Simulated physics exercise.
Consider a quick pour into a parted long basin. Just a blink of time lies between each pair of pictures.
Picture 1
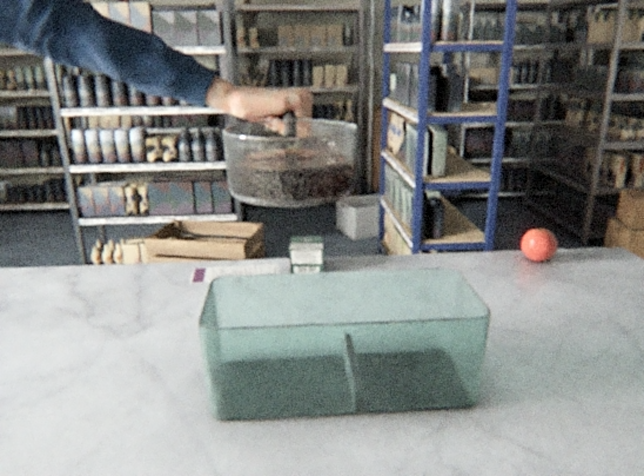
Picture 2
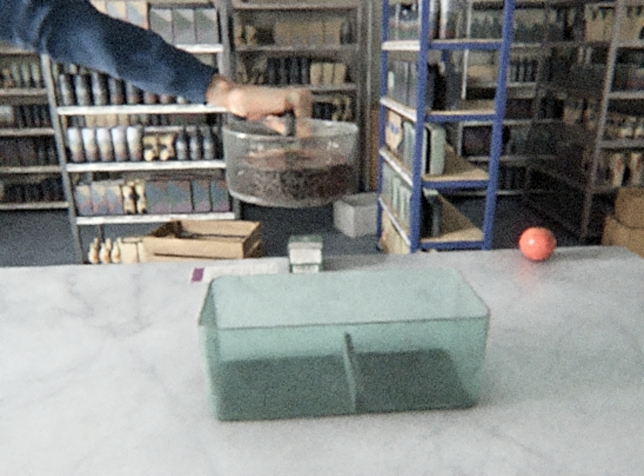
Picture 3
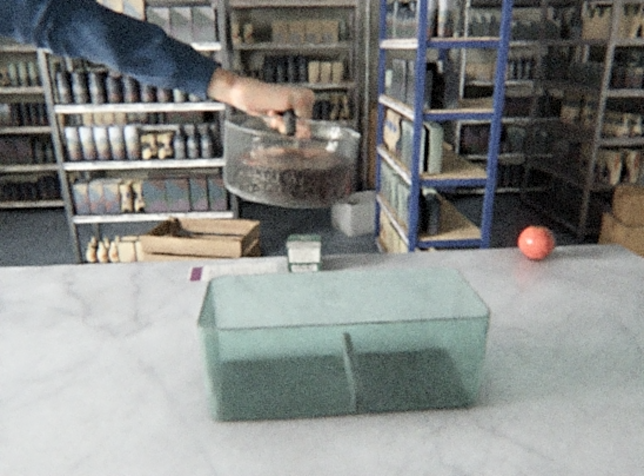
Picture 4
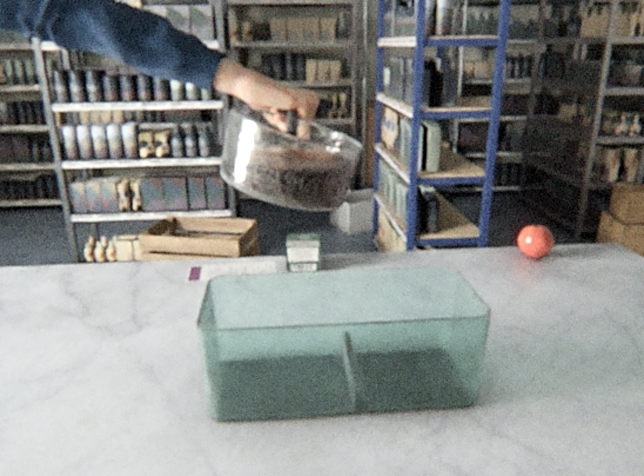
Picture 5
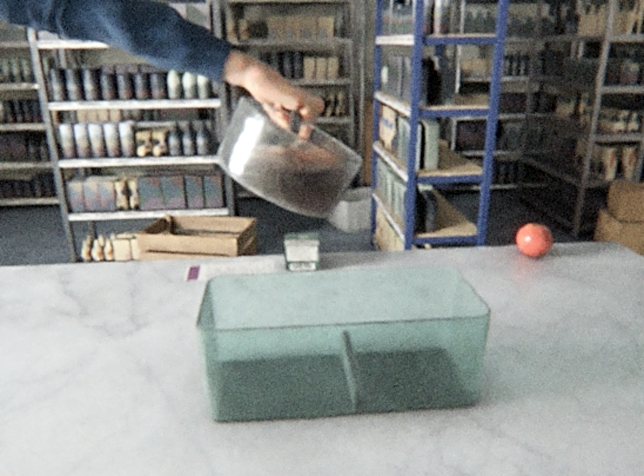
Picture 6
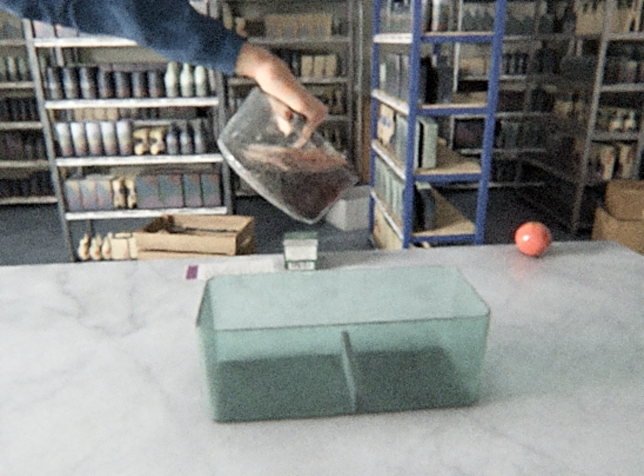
A hand held a clear round container of dark tea above a long, divided green basin on a marble counter, keeping it level at first, then tilted it steeply down to the right.
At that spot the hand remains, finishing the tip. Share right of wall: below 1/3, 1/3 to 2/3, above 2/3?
Beyond two thirds.
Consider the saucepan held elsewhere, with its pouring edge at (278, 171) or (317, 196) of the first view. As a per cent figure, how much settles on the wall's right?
It would come to near 15 per cent, and then near 30 per cent.
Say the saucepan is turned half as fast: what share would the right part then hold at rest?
About 90 per cent.
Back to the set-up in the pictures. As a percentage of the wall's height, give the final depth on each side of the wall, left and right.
Left about 10, right about 70.
A moment on, the saucepan is tipped on its side and 25 per cent is still to pour, 0 is left of the wall and 19 right of it.
Next, the saucepan is tipped right over and 9 per cent is still to pour, 8 is left of the wall and 73 right of it.
Then the saucepan is tipped right over and 1 per cent is still to pour, 13 is left of the wall and 79 right of it.
Later the saucepan is tipped right over and 0 per cent is still to pour, 16 is left of the wall and 80 right of it.
Finally, 17 per cent lies left of the wall, 80 right of it and 3 outside.
